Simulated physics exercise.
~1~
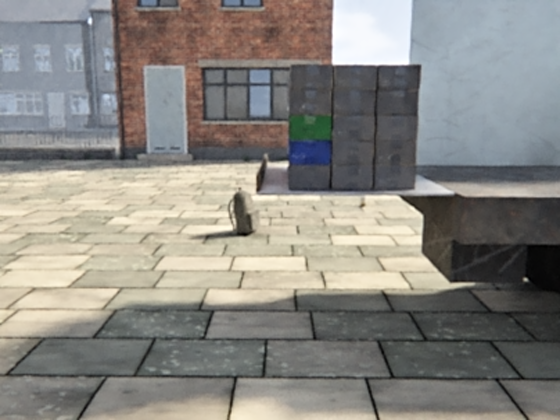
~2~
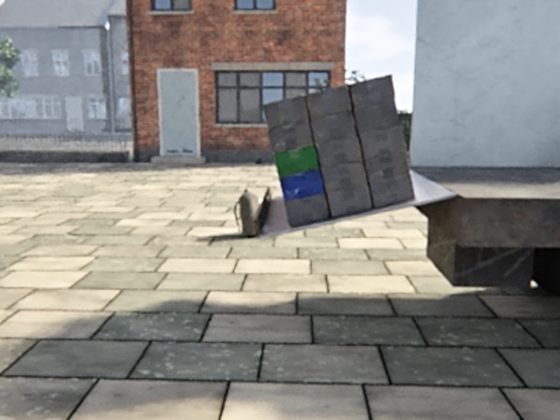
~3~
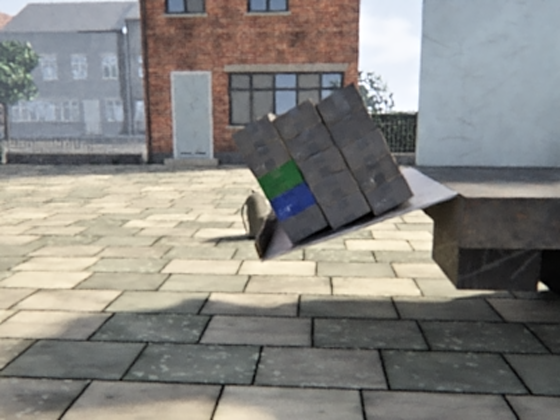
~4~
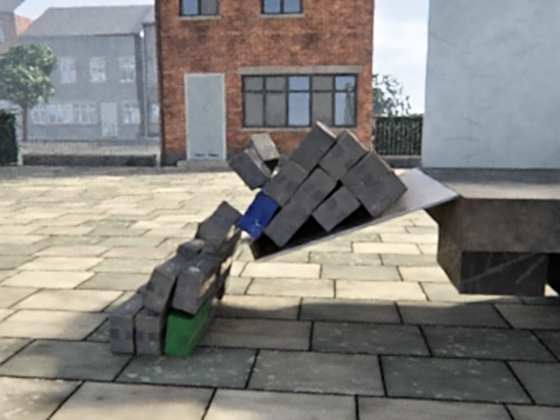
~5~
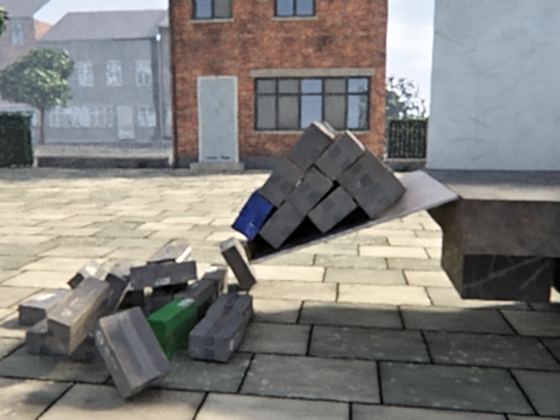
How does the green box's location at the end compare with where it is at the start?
At the start the green box is in the stack on the platform, just above the blue one. By the end it lies on the paving to the lower left, among the other fallen boxes.
